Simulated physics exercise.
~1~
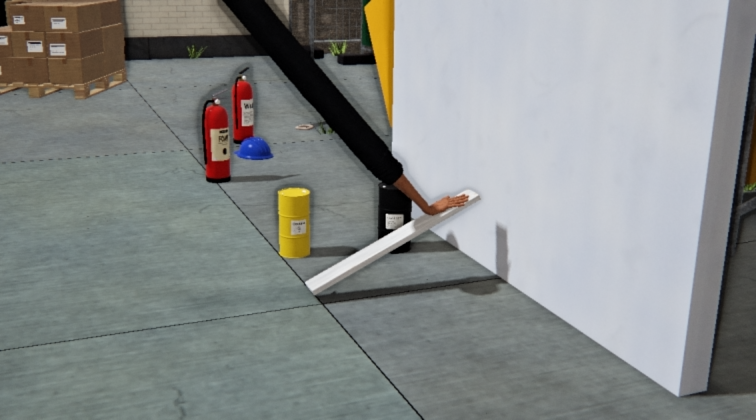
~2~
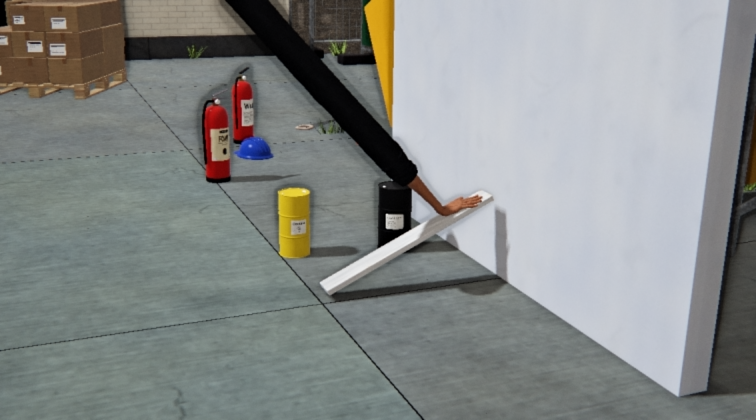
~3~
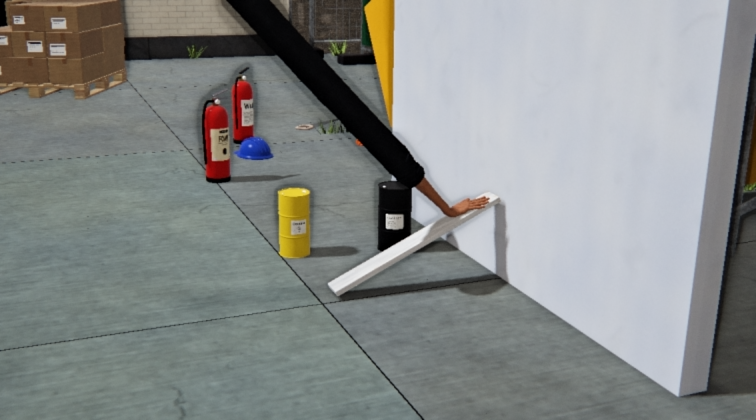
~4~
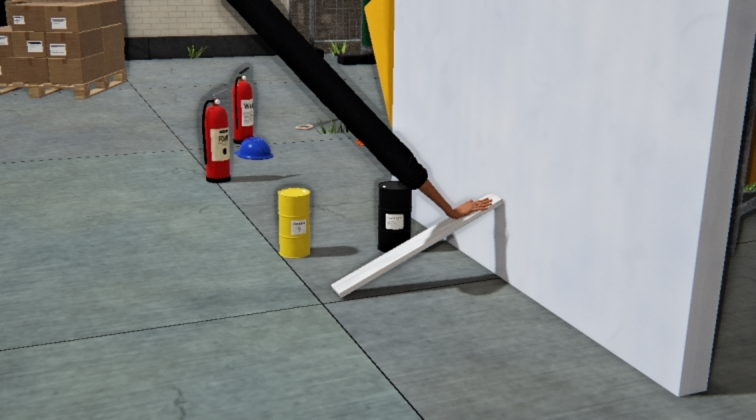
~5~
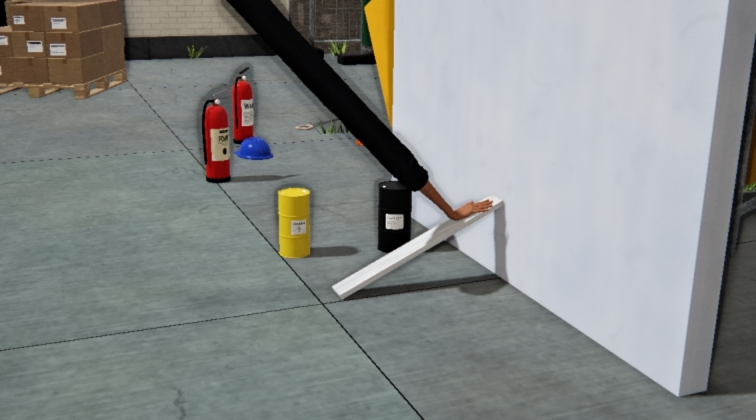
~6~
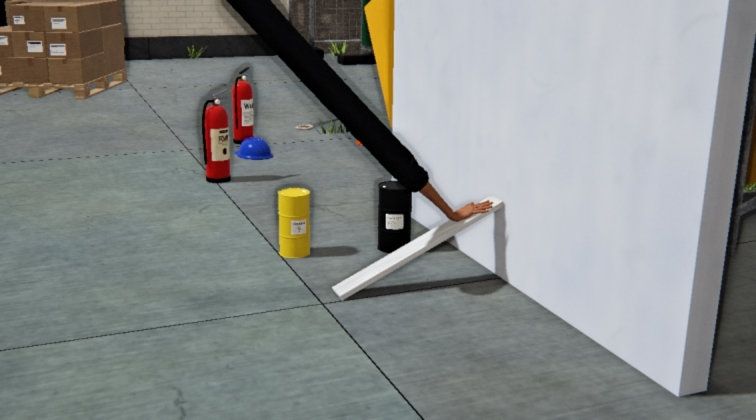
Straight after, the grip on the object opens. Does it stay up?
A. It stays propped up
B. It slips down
(B) It slips down.
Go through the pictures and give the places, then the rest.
In the first picture, not yet at the wall; white plank (394, 240); black canister (395, 217).
In the second picture, not yet at the wall; white plank (408, 241); black canister (395, 217).
In the third picture, not yet at the wall; white plank (416, 242); black canister (395, 217).
In the fourth picture, not yet at the wall; white plank (419, 243); black canister (395, 217).
In the fifth picture, leant on the wall, still held; white plank (419, 245); black canister (395, 217).
In the sixth picture, leant on the wall, still held; white plank (419, 246); black canister (395, 217).
Then, 0.30 s later than the last frame, white plank leaning 12° more than when let go near (414, 264).
Then, 0.40 s later than the last frame, white plank leaning 24° more than when let go near (410, 283).
When it is over, moved from the start, white plank; the other 2 as before. End places, in pixels of the last picture, white plank near (411, 283). The plank slips out.
